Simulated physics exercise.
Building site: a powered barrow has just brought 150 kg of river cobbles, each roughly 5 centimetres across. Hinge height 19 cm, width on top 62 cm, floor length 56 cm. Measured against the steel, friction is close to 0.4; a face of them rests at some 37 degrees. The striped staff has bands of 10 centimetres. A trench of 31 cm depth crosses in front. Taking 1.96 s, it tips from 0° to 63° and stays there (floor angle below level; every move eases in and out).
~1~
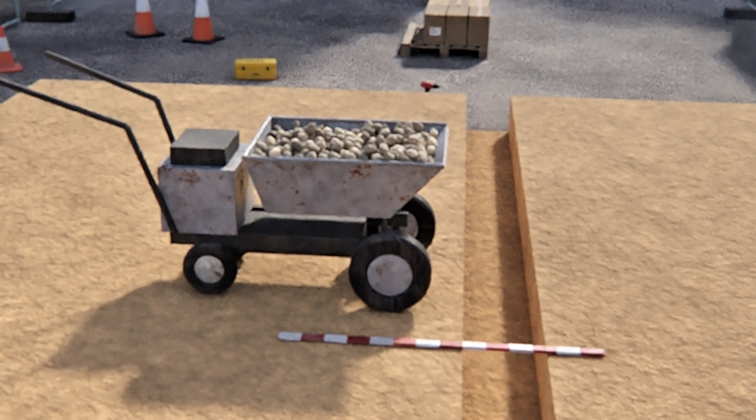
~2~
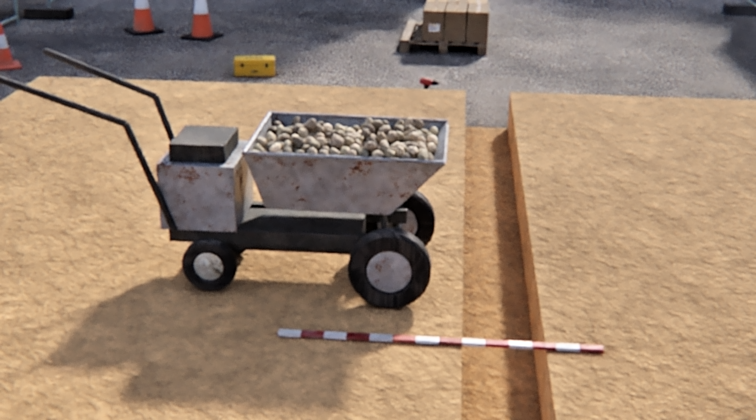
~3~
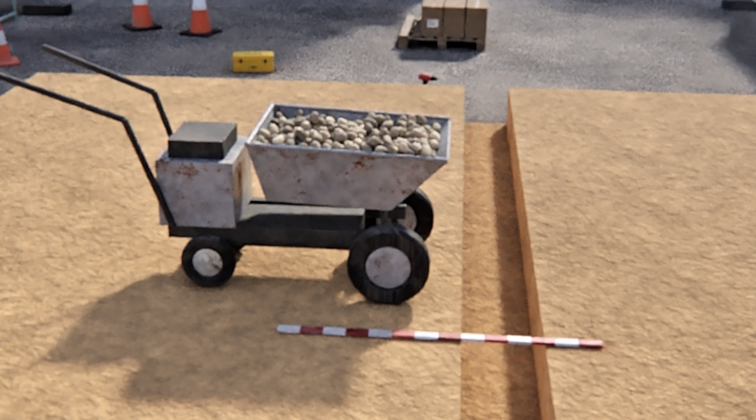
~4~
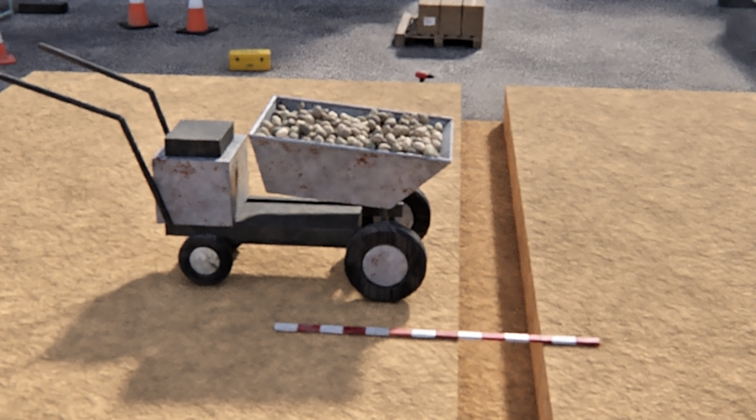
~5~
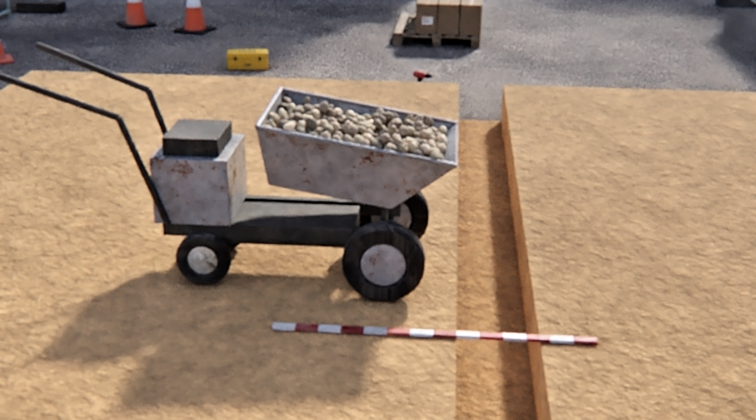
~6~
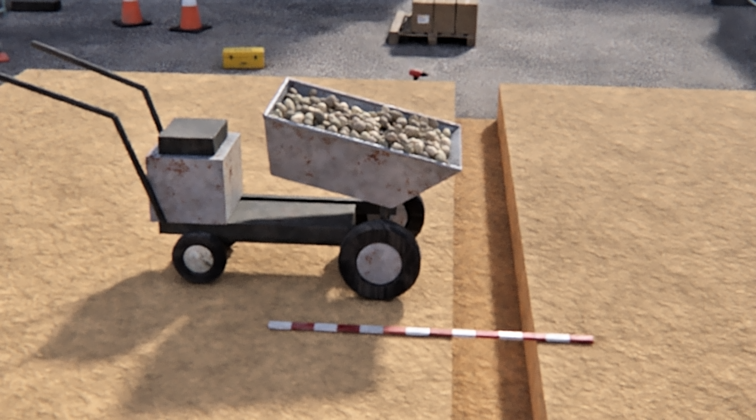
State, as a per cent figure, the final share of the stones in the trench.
The final share is about 54 per cent.
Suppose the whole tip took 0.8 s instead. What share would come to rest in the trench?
My guess is near 40 percent.
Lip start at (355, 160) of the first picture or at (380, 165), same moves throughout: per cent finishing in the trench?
First place roughly 90%, second roughly 100%.
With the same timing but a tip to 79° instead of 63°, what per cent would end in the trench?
Then about 50 per cent.
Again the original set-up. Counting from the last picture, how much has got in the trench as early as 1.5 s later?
10 per cent, give or take.
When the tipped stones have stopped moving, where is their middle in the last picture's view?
Their centre sits close to (520, 298).
Then, 0.9 s after the last picture the floor is at 53°, 100 % in the tray; the foremost stones are at (509, 205).
Then, 1.5 s after the last picture the floor is at 63°, 59 % in the tray, 11 % in the trench, 31 % past the trench; the foremost stones are at (632, 277).
Then, 1.8 s after the last picture the floor is at 63°, 34 % in the tray, 20 % in the trench, 46 % past the trench; the foremost stones are at (679, 276).
Then, 3.8 s after the last picture the floor is at 63°, 0 % in the tray, 54 % in the trench, 46 % past the trench; the foremost stones are at (690, 273).
